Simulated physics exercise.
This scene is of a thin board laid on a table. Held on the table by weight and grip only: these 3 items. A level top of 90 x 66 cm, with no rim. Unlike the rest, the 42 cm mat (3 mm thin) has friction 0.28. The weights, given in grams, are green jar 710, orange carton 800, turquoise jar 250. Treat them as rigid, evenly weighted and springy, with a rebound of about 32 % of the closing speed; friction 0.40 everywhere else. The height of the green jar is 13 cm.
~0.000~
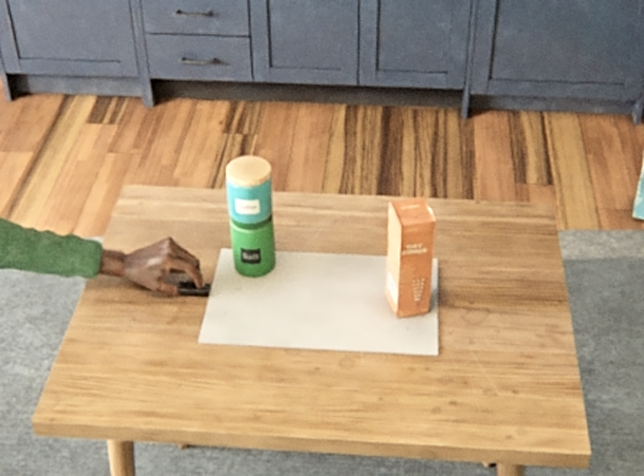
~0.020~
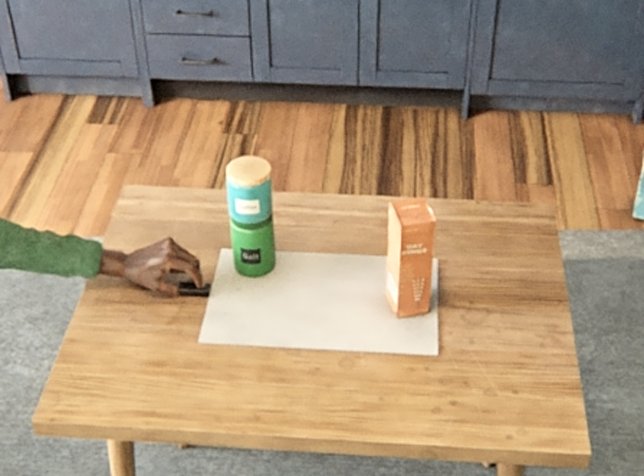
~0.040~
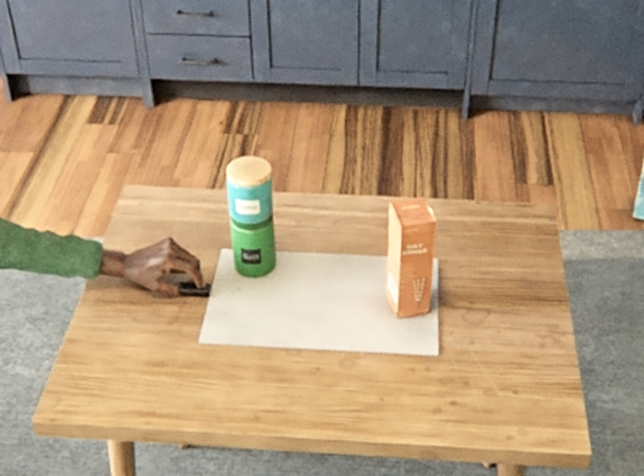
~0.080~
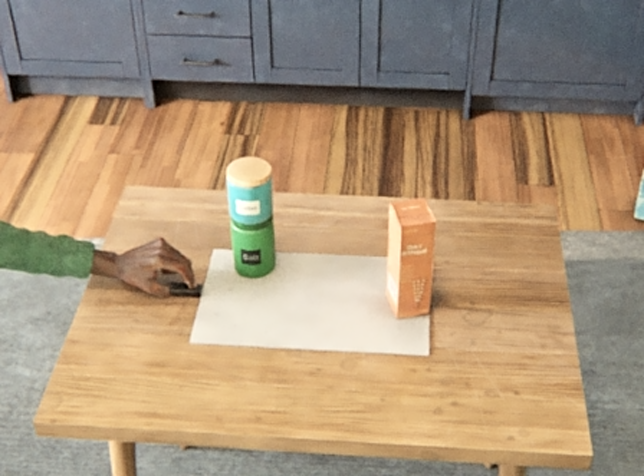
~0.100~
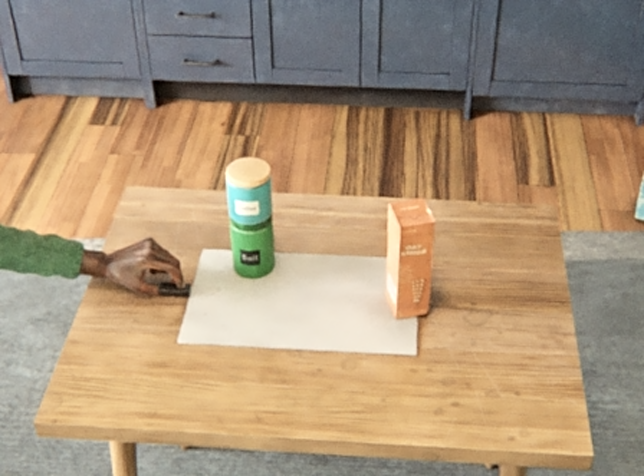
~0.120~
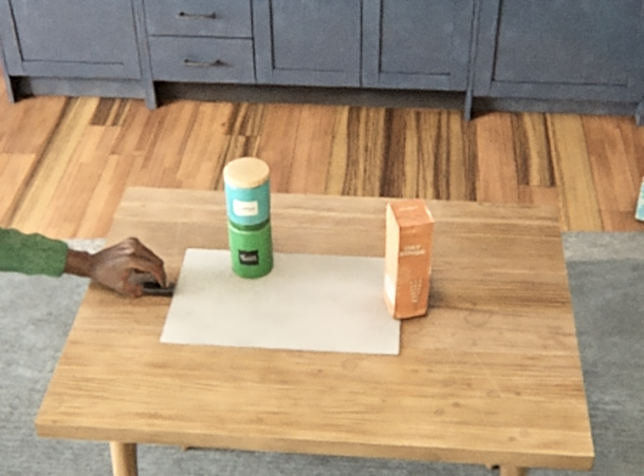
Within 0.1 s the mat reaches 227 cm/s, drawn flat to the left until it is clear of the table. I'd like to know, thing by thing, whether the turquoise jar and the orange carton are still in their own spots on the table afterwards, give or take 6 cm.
Outcome: The turquoise jar relocates; the orange carton sits tight.
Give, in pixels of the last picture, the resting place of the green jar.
(180, 238).
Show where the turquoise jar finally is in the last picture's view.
It settles at around (163, 189).
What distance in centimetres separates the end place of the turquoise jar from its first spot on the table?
Around 17 centimetres.
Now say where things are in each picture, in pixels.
In the first picture, 0 cm of pull; turquoise jar (250, 190); orange carton (410, 259).
In the second picture, 0 cm of pull; green jar (253, 238).
In the third picture, 0 cm of pull; green jar (253, 238).
In the fourth picture, 2 cm of pull; green jar (253, 239).
In the fifth picture, 4 cm of pull; green jar (252, 239).
In the sixth picture, 7 cm of pull; turquoise jar (248, 191); orange carton (408, 261).
After 0.22 s, 30 cm of pull; turquoise jar moved 4 cm near (231, 190); orange carton 3° off upright near (398, 262); green jar moved 5 cm.
After 0.32 s, 52 cm of pull; turquoise jar 4° off upright near (203, 189); orange carton 4° off upright near (396, 262); green jar moved 11 cm.
After 0.52 s, 95 cm of pull; turquoise jar moved 17 cm near (163, 189); orange carton 3° off upright near (404, 260); green jar moved 14 cm.
In the end (1.4 s), not toppled but over 6 cm from the start, green jar and turquoise jar; orange carton under 6 cm from the start. At the end, from the last picture's camera, turquoise jar near (163, 189), orange carton near (401, 262).
